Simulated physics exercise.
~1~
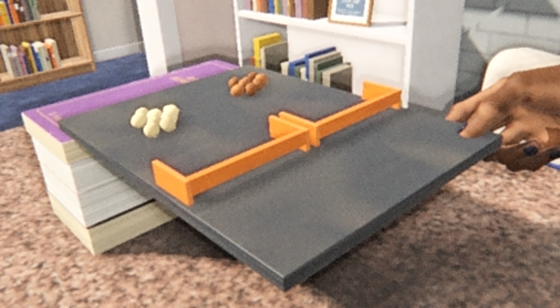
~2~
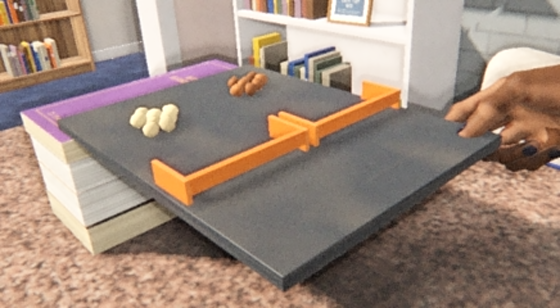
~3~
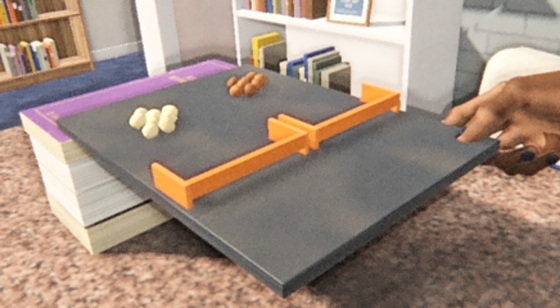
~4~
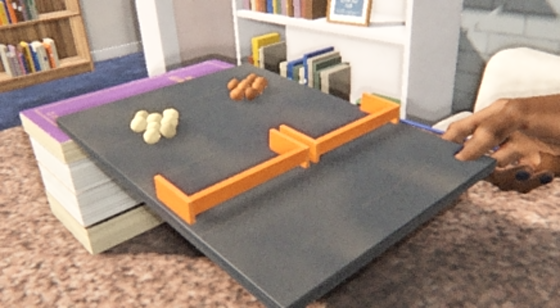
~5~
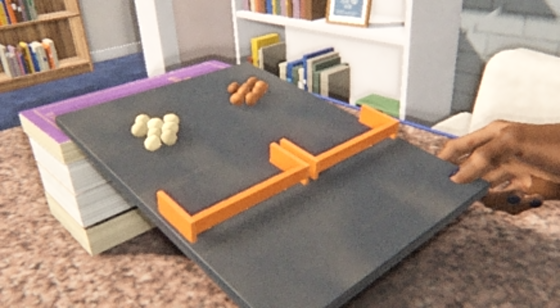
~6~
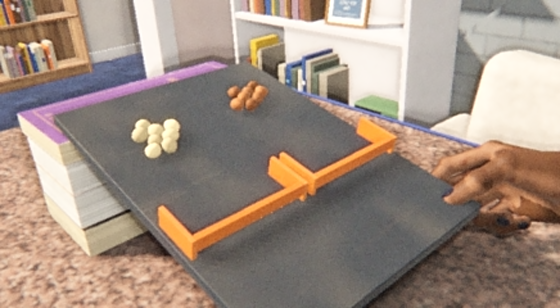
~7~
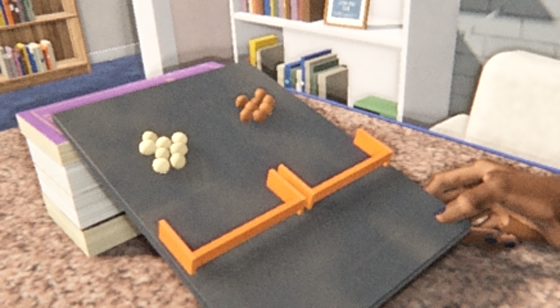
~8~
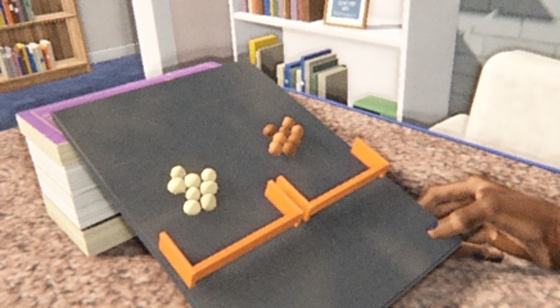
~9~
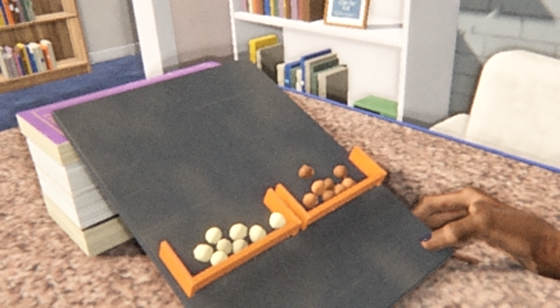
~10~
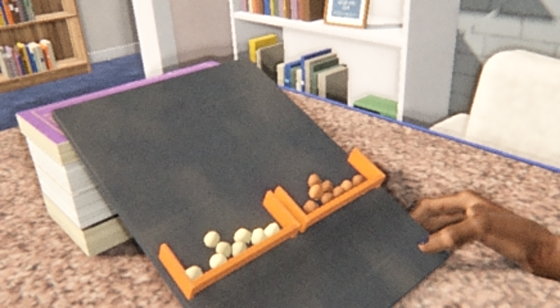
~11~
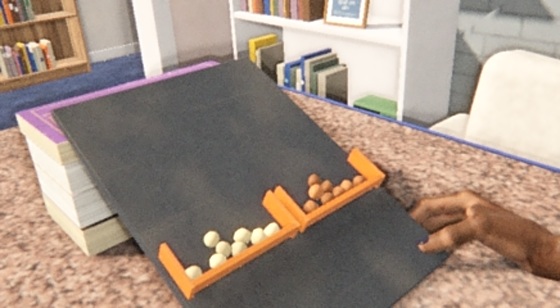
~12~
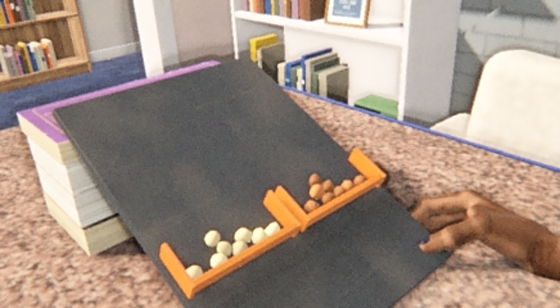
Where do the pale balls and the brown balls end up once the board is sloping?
Both groups end up lodged against the orange bars, the pale balls behind the nearer one and the brown balls behind the farther one.
